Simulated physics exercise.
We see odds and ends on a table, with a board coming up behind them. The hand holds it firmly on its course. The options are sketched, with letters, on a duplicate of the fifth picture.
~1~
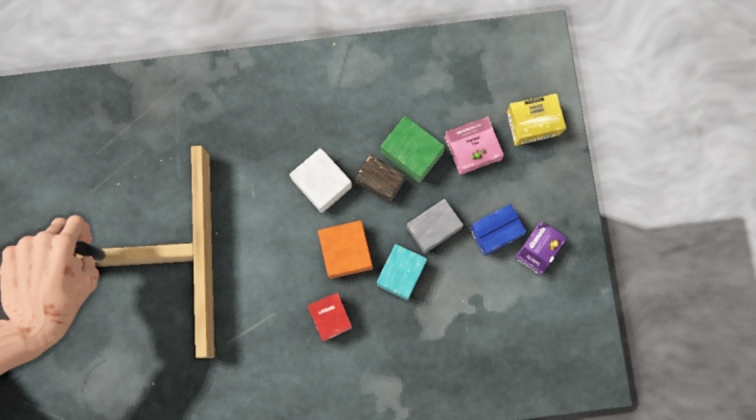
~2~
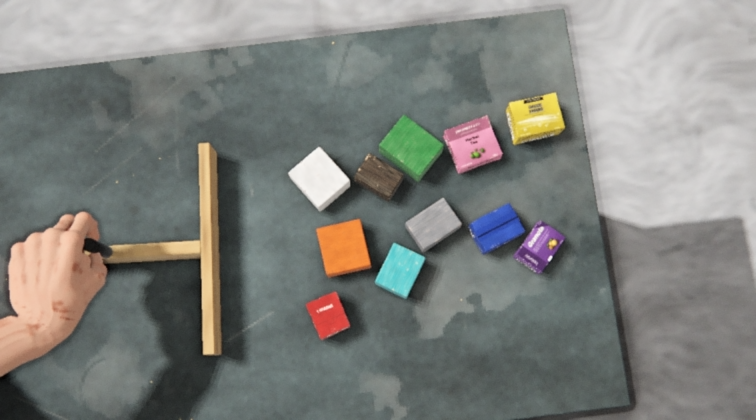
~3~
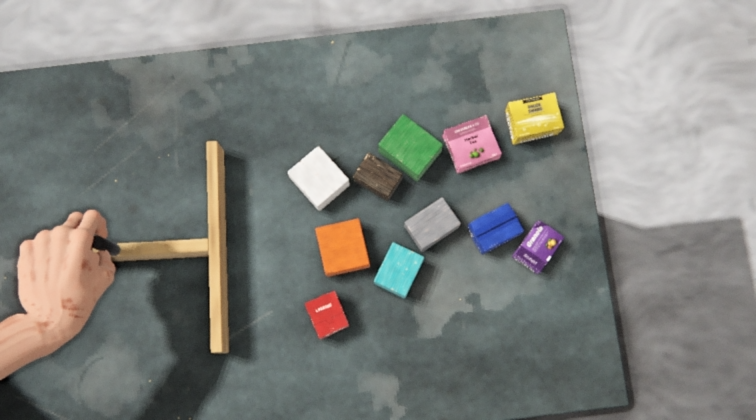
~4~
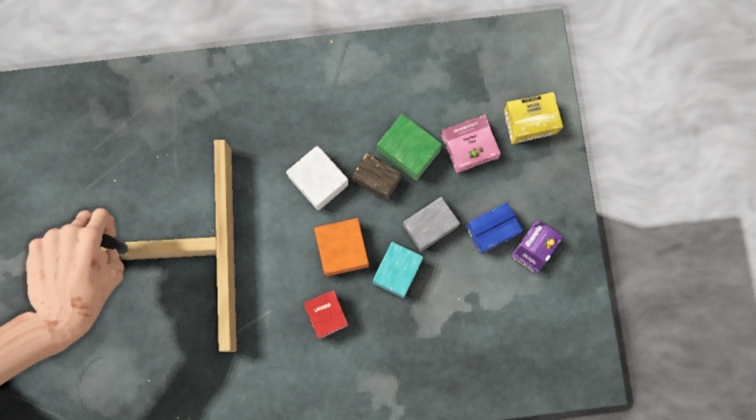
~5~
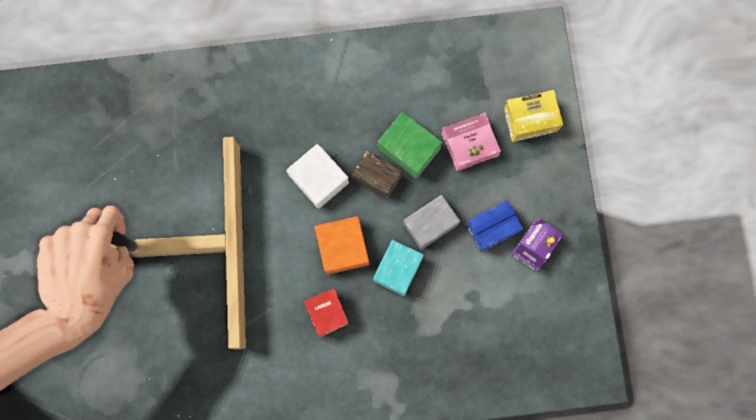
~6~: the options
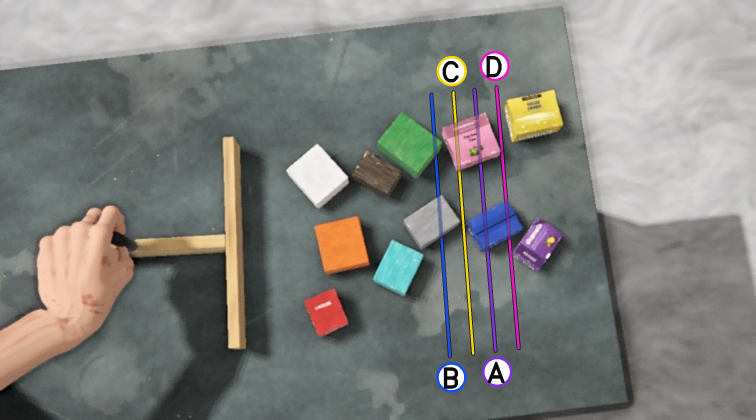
A hand gripping the handle of a T-shaped wooden board slides it slowly rightward across a dark, mottled tabletop. The board draws steadily closer to a scattered group of colourful blocks and small packets, which stay in place, and a narrowed gap still separates them at the end.
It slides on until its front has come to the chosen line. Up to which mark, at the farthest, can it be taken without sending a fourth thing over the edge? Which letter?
Up to line D.
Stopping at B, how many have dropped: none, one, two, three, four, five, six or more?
By then, none.
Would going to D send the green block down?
No.
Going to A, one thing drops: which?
The yellow box goes over.
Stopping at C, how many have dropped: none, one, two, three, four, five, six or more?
By then, none.
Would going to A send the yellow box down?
By then, yes.
On the copy, A at (485, 216); B at (440, 222); C at (463, 219); D at (507, 214).
On D. First, board (332, 228); red packet (360, 312); turquoise block (404, 270).
Then, board (431, 217); yellow box (549, 115); purple packet (557, 257).
Finally, board (508, 208); yellow box over the edge; blue box over the edge; three fallen.
By contrast, A is within the limit but short; B is within the limit but short; C is within the limit but short.
